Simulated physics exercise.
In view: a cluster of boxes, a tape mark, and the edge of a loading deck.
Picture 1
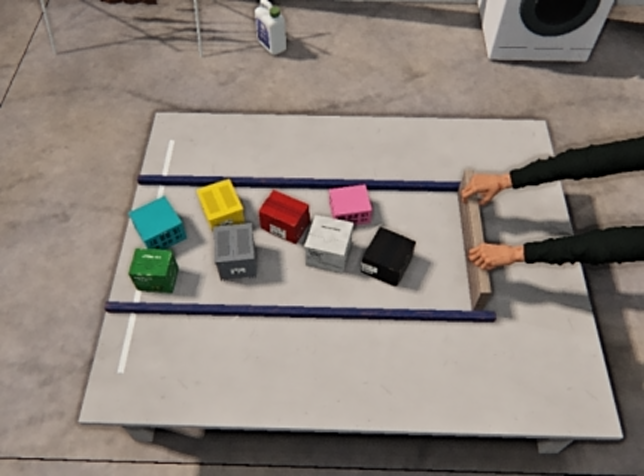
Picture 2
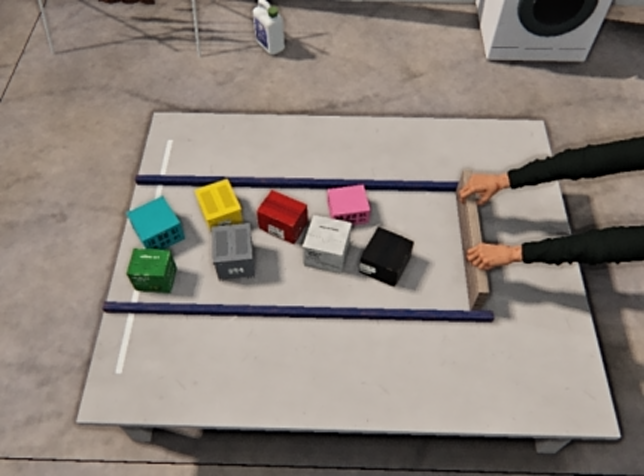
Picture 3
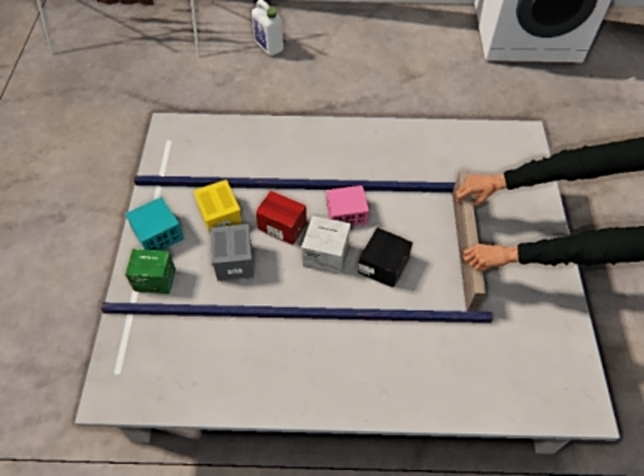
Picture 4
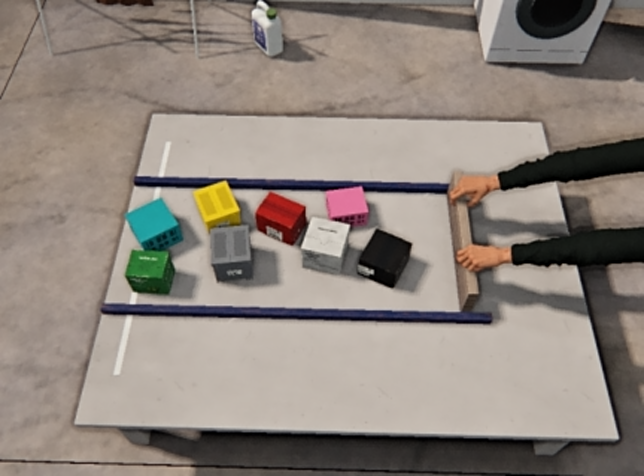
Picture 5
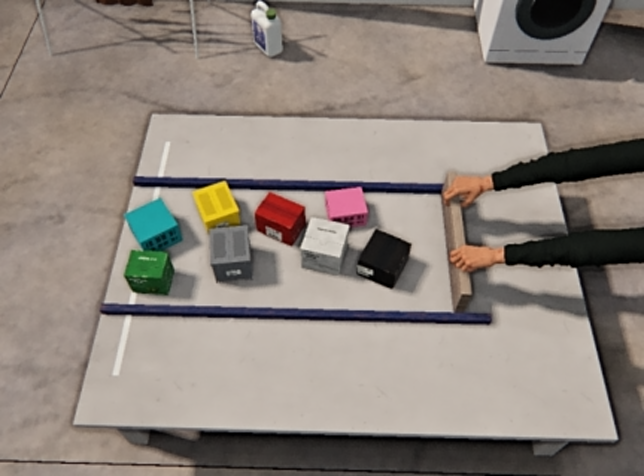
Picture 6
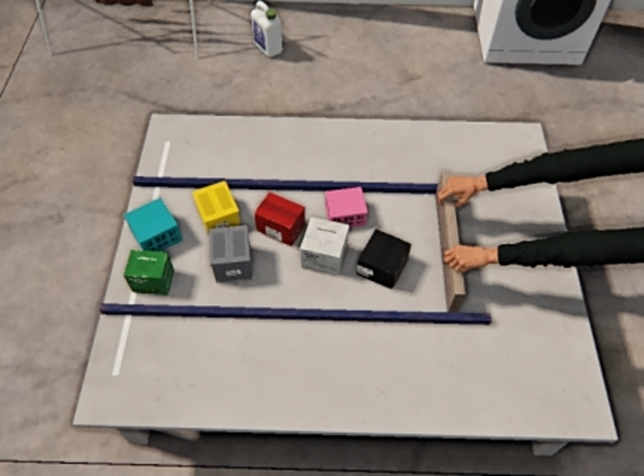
On a pale deck outdoors, two hands slide a plank slightly left between blue rails while eight coloured boxes stay still.
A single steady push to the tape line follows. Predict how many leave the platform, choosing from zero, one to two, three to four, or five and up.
You'd find the ones that came down come in at more than four here.
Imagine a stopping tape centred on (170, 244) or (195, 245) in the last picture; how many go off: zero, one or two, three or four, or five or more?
Five or over; either three or four.
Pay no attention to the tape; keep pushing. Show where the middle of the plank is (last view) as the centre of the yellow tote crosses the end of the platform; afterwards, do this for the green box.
About (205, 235), and about (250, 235) for the other.
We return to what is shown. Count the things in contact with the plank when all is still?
It ends up touching 2.
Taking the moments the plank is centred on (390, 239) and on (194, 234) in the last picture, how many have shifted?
I get 1 at the one place and 8 at the other.
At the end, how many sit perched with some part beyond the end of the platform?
My count gives 2.
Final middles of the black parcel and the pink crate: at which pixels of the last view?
The black parcel ends at (116, 260) and the pink crate at (133, 201).
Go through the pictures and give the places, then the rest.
In the first frame, turquoise crate (158, 226); green box (154, 271); yellow tote (221, 207); plank (473, 239); tape (150, 242).
In the second frame, green box (152, 271); red parcel (283, 217).
In the third frame, yellow tote (218, 208); grey tote (233, 253).
In the fourth frame, turquoise crate (154, 227); pink crate (347, 208).
In the fifth frame, green box (150, 273); plank (455, 240).
In the sixth frame, turquoise crate (154, 228); green box (150, 273); yellow tote (217, 209); plank (449, 240); tape (145, 244).
Early on, none off yet; turquoise crate at rest near (154, 228); green box at rest near (150, 273); yellow tote at rest near (217, 209).
A while later, none off yet; turquoise crate travelled about its own width near (125, 223); green box travelled about its own width near (102, 275); yellow tote travelled about its own width near (165, 208).
Finally, the number that fall off is five or more; lost, white box, red parcel, grey tote, yellow tote, green box and turquoise crate.
